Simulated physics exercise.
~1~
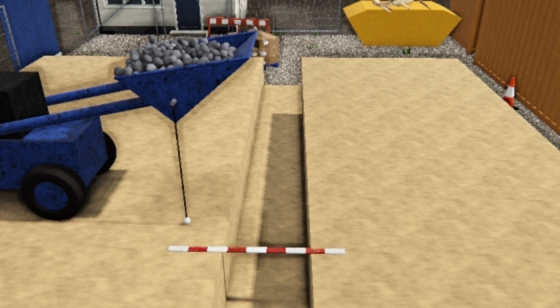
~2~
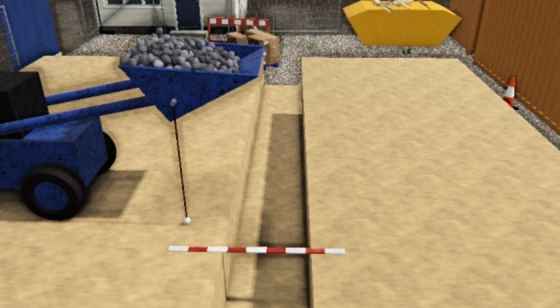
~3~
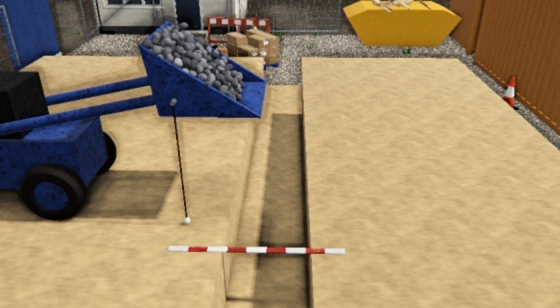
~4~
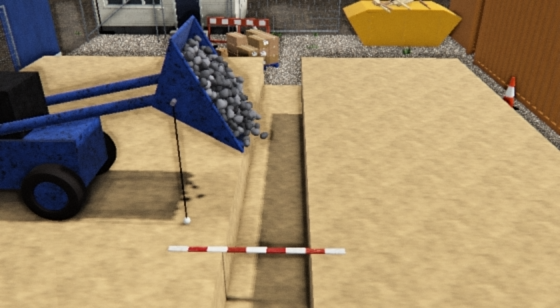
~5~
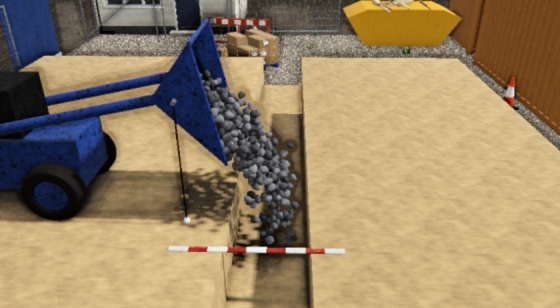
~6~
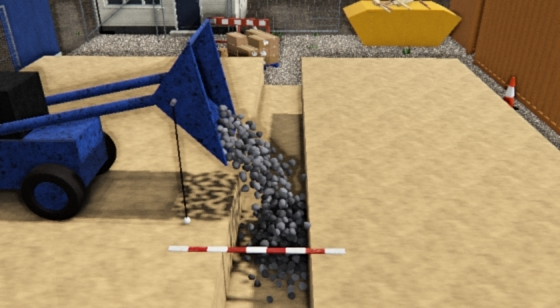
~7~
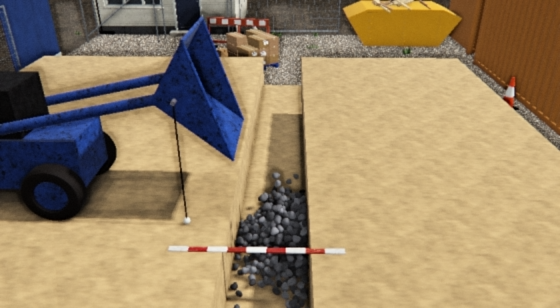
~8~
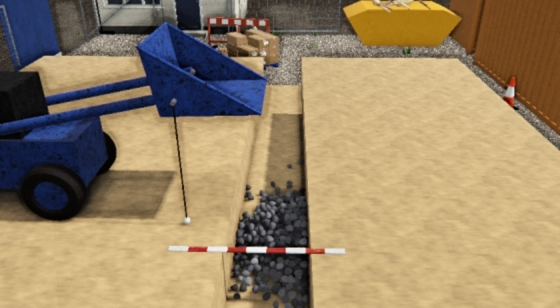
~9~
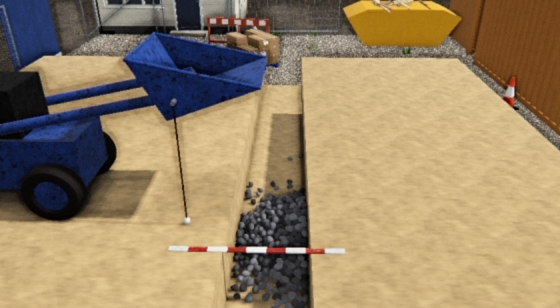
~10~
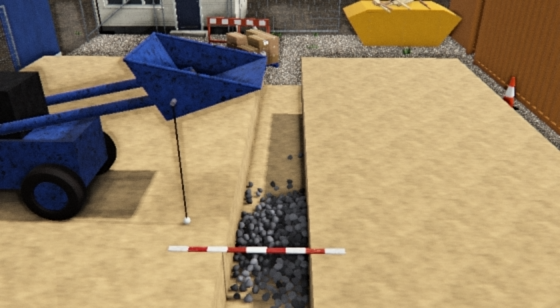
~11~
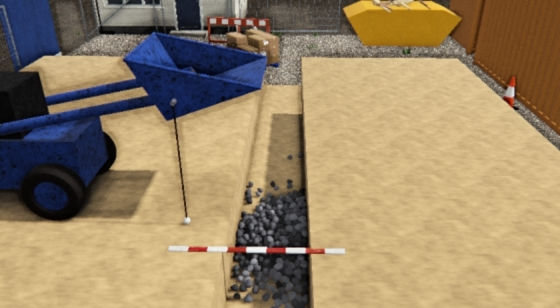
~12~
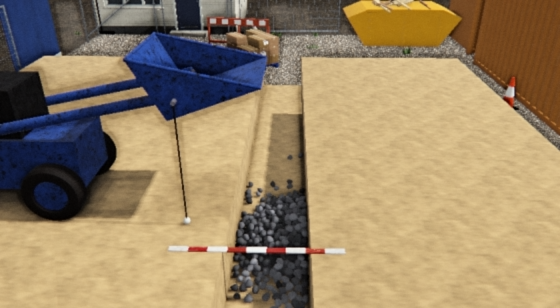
A blue loader tipped its bucket of grey stones forward, and they slid out over the edge into the narrow trench beside it. The emptied bucket then tilted back up and stayed still, leaving the stones heaped in the trench around the striped pole.
